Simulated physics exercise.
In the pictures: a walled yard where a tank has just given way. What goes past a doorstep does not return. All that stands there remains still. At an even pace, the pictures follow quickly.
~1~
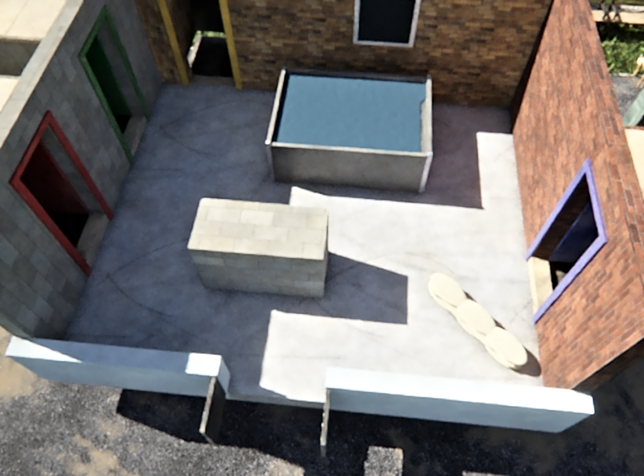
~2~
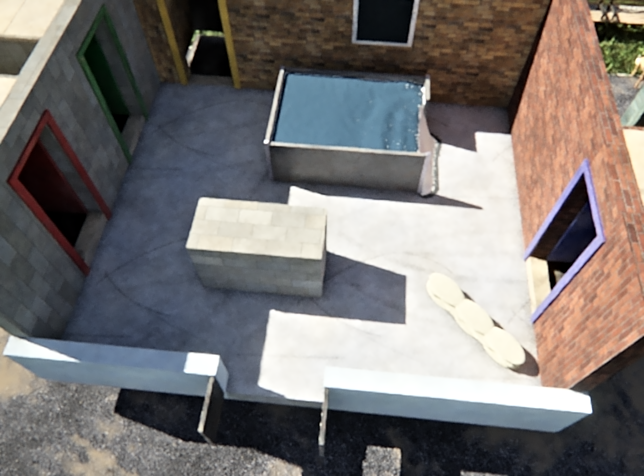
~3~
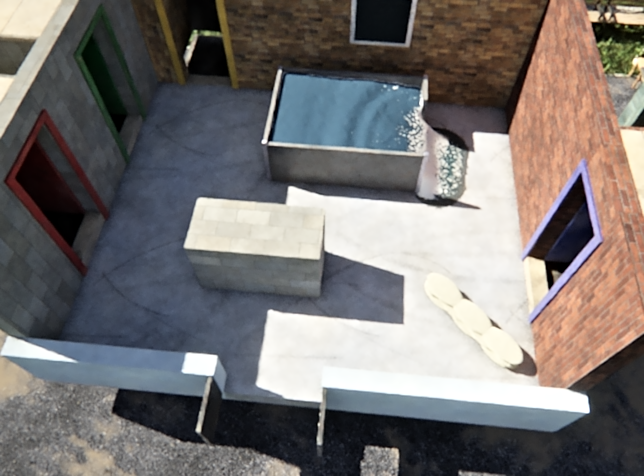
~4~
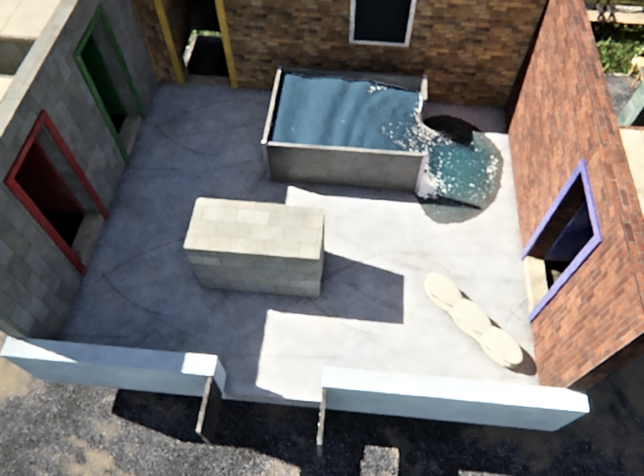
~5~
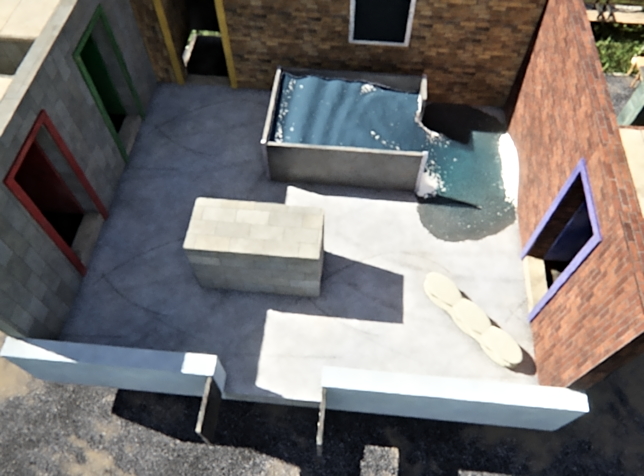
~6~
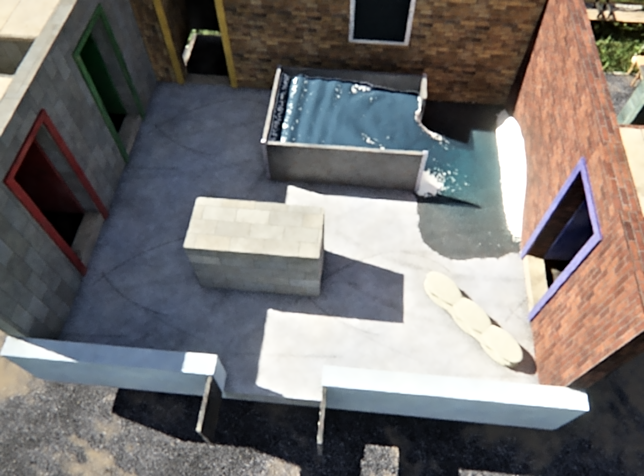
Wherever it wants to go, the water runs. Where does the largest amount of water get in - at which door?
At the blue door.
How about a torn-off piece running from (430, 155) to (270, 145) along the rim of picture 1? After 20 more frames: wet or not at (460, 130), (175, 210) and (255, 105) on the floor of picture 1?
Taking them in the order you gave, I'd call them spared, sodden and spared.
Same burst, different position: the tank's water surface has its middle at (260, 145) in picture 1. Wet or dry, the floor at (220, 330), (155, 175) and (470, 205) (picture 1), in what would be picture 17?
Result, in order: Unaffected; unaffected; affected.
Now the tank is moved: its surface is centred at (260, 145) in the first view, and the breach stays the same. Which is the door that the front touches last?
Answer: The red one.
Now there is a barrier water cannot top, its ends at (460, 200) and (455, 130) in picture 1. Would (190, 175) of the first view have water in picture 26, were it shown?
At that place: Free of water.
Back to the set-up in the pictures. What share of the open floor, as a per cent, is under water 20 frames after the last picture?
Share estimate: About 60 per cent.
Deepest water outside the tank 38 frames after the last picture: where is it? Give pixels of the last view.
It should be roughly at (526, 314).
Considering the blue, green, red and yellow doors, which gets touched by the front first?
The one in blue.
A moment on, water covers 20 % of the floor; green door not reached, blue door wet at the sill, nothing in, red door not reached, yellow door not reached.
Next, water covers 25 % of the floor; green door not reached, blue door a trickle in, red door not reached, yellow door not reached.
Then, water covers 60 % of the floor; green door not reached, blue door some in, red door not reached, yellow door wet at the sill, nothing in.
Later, water covers 95 % of the floor; green door wet at the sill, nothing in, blue door a lot in, red door wet at the sill, nothing in, yellow door a trickle in.
In the end, water covers 95 % of the floor; green door wet at the sill, nothing in, blue door a lot in, red door wet at the sill, nothing in, yellow door some in; the blue door has let in the most.
